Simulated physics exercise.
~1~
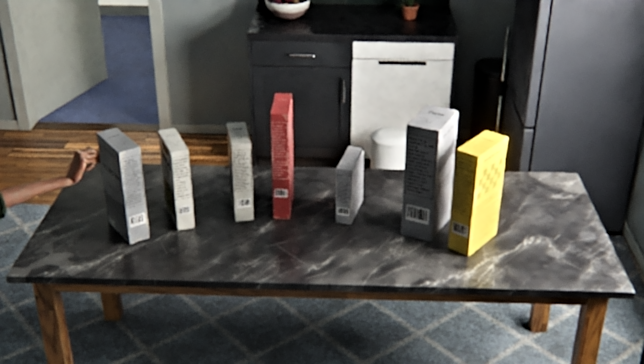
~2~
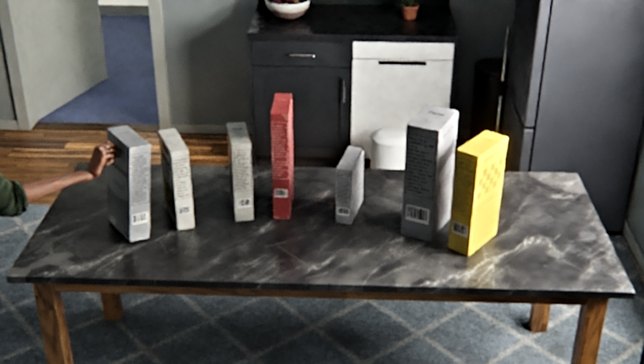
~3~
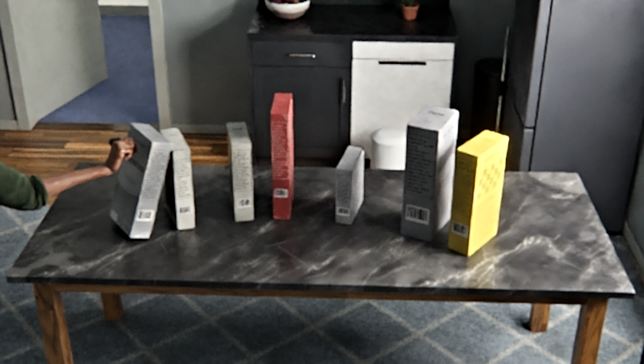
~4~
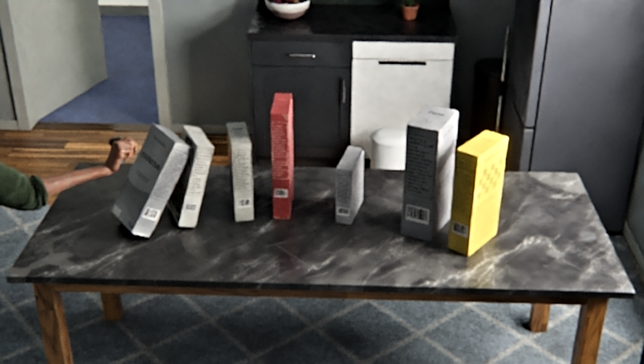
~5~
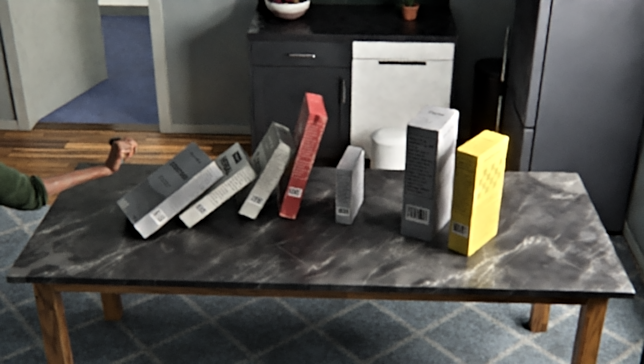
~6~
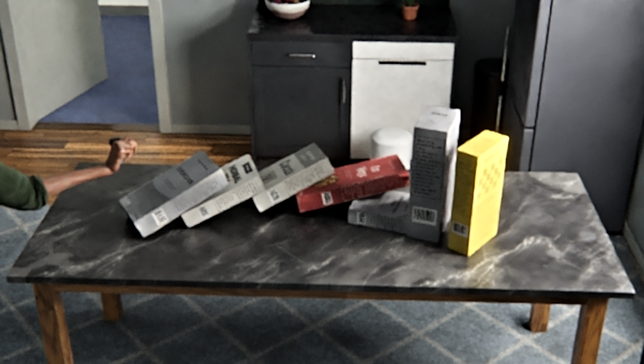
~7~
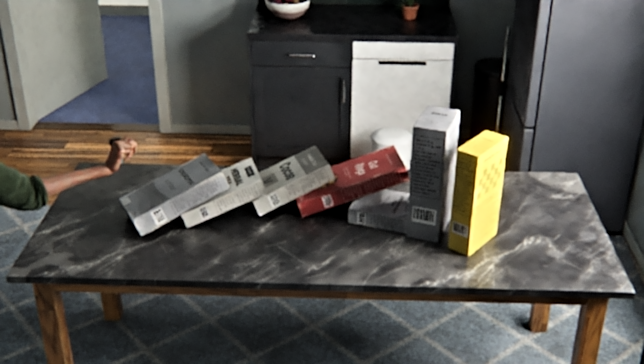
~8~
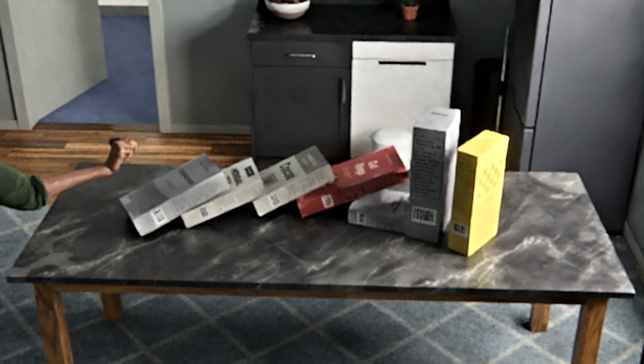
A row of boxes topples rightward after a hand pushes the first, leaving two standing.
